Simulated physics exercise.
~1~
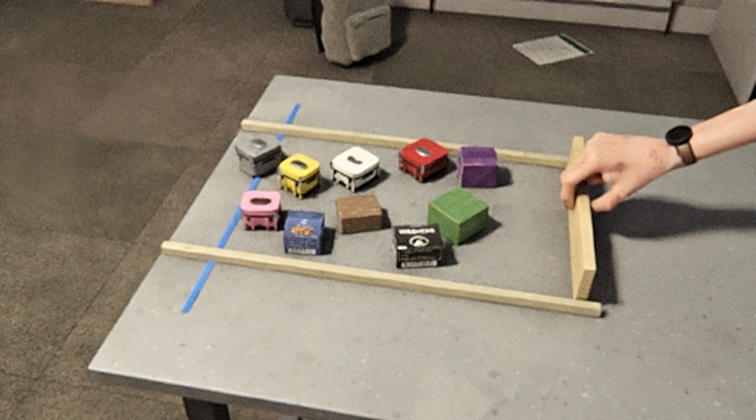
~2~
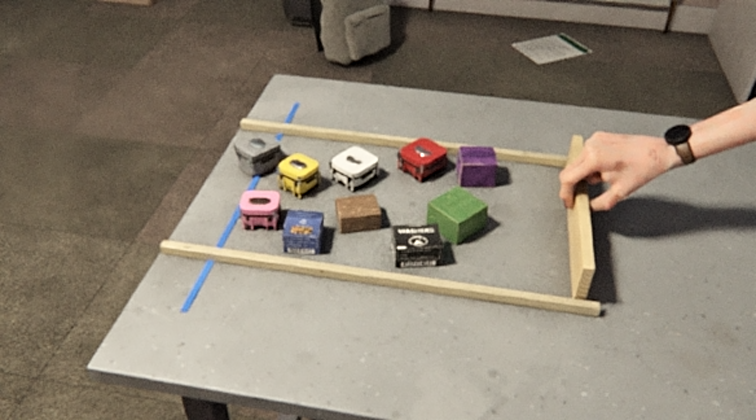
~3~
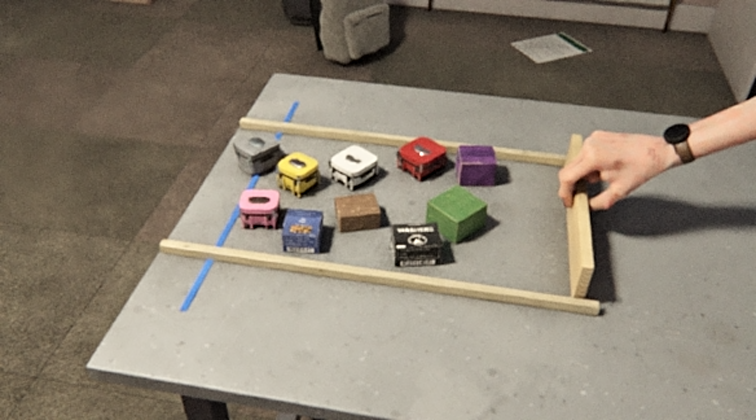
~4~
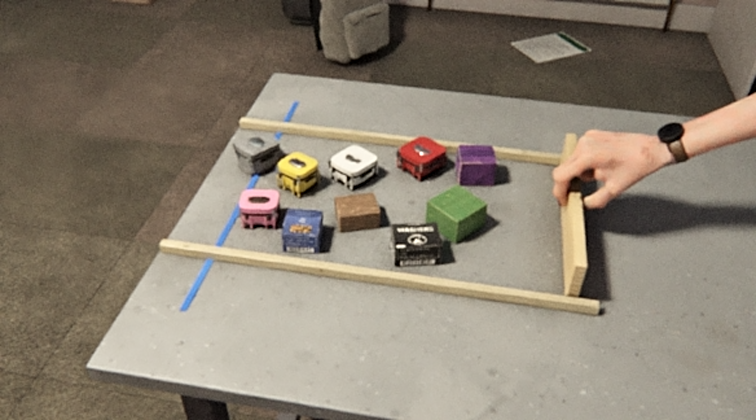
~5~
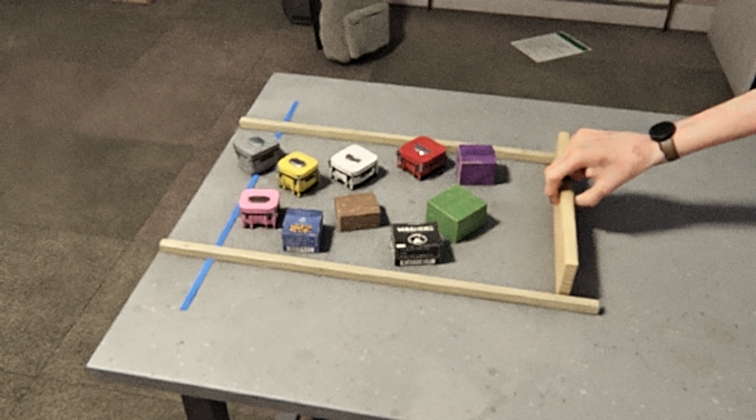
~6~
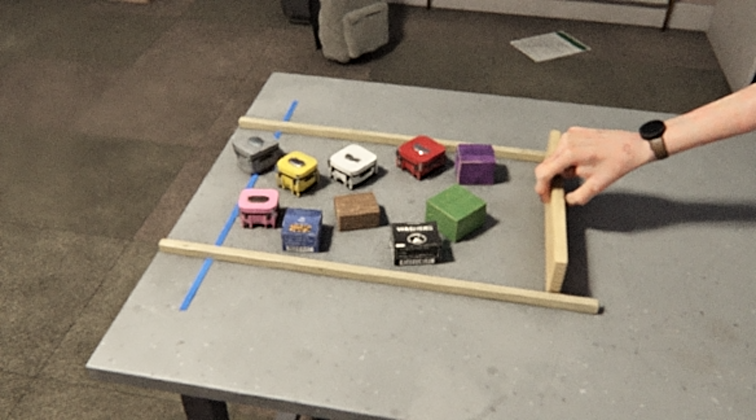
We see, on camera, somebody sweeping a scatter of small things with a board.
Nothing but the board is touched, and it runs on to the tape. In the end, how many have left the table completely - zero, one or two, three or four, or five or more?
So in the end, at least five bits get shoved clean off.
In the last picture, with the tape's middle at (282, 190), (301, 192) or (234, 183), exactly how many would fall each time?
1, 0, 6.
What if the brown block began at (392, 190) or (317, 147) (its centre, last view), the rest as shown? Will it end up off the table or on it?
In the two tries the brown block is not knocked off and ends up below, in that order.
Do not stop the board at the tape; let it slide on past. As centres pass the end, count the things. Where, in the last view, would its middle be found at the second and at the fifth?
About (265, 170), then (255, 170).
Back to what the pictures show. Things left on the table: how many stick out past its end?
It would come to 0.
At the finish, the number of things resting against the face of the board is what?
4 in contact.
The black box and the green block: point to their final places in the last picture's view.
The black box at (204, 216), the green block at (220, 190).
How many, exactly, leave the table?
A count of exactly 6.
Soon after, none off yet; grey case at rest near (258, 153); pink case at rest near (260, 209); yellow case at rest near (298, 173).
Then, none off yet; grey case at rest near (258, 153); pink case moved about its own width near (233, 206); yellow case moving near (290, 176).
By the end, the number that fall off is five or more; fallen, red case, brown block, blue box, yellow case, pink case and grey case.
